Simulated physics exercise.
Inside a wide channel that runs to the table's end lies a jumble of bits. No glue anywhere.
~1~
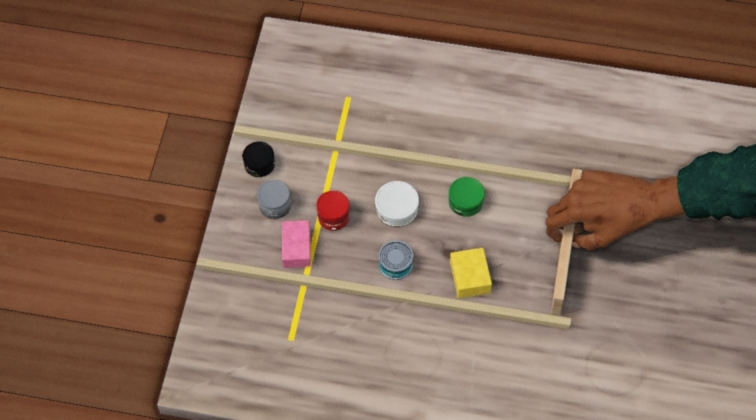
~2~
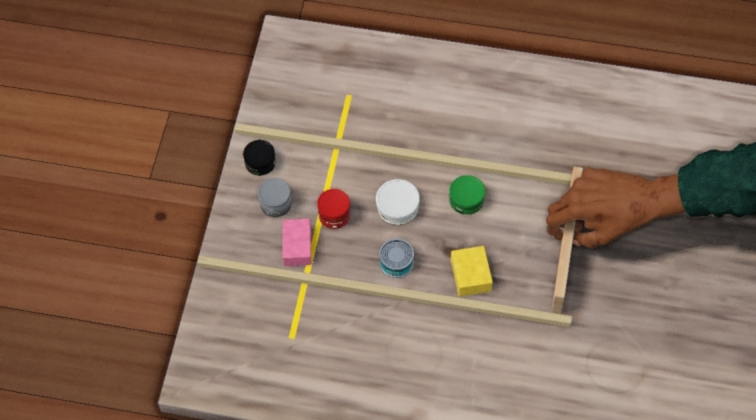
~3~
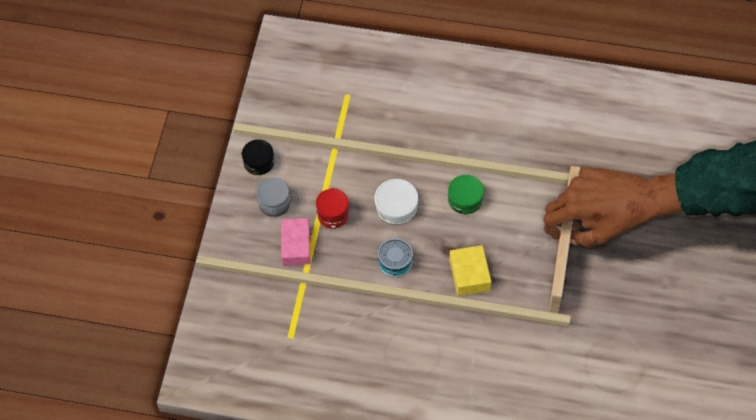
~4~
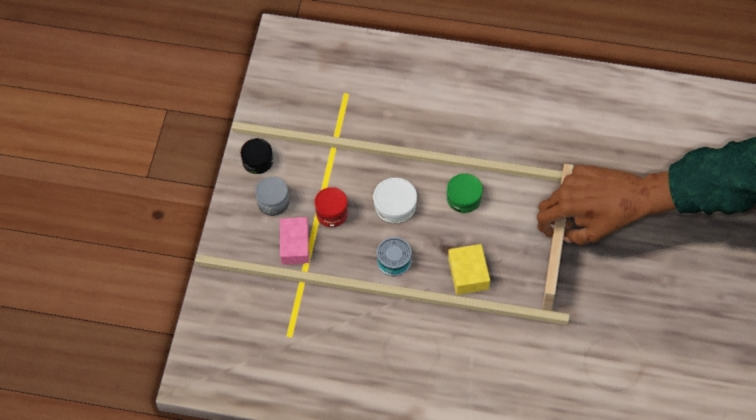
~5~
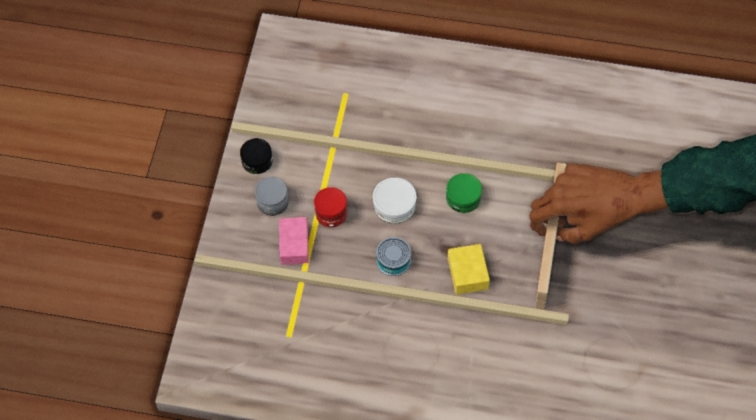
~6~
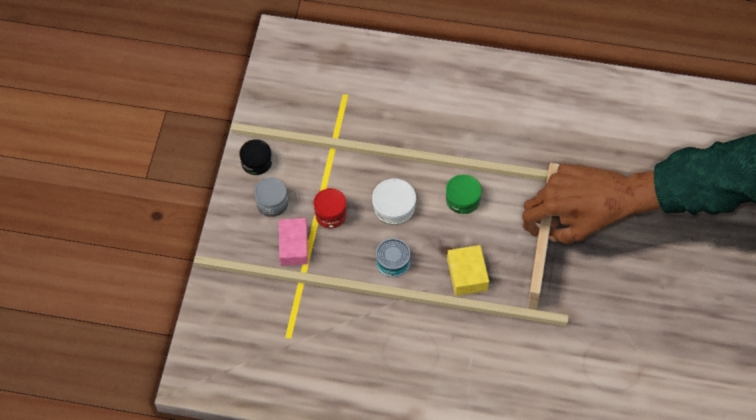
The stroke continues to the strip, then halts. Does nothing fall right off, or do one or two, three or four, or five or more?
Nothing falls off.
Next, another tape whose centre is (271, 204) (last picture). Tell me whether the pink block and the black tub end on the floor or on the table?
The pink block? It heads down. The black tub? It does not drop.
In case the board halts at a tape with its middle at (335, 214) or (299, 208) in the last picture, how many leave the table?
So it's 0 the first time and 0 the second time.
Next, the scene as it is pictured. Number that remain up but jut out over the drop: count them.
0.
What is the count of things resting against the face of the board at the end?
So the total is 3.
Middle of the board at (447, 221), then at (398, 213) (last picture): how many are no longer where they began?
Counting first: 3, next 4.
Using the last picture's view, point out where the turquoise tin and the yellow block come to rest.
The turquoise tin ends at (260, 240) and the yellow block at (294, 239).
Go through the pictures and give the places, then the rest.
In the first picture, black tub (259, 159); grey tub (274, 200); pink block (296, 244); board (567, 242); tape (321, 213).
In the second picture, grey tub (275, 198); red tub (334, 209).
In the third picture, pink block (296, 242); white pot (396, 202).
In the fourth picture, black tub (257, 156); turquoise tin (394, 257).
In the fifth picture, grey tub (272, 196); board (550, 236).
In the sixth picture, black tub (256, 157); grey tub (272, 198); pink block (293, 242); board (544, 236); tape (318, 211).
A little later, none off yet; black tub at rest near (256, 157); grey tub at rest near (272, 198); pink block at rest near (293, 242).
When it is over, the number that fall off is zero.
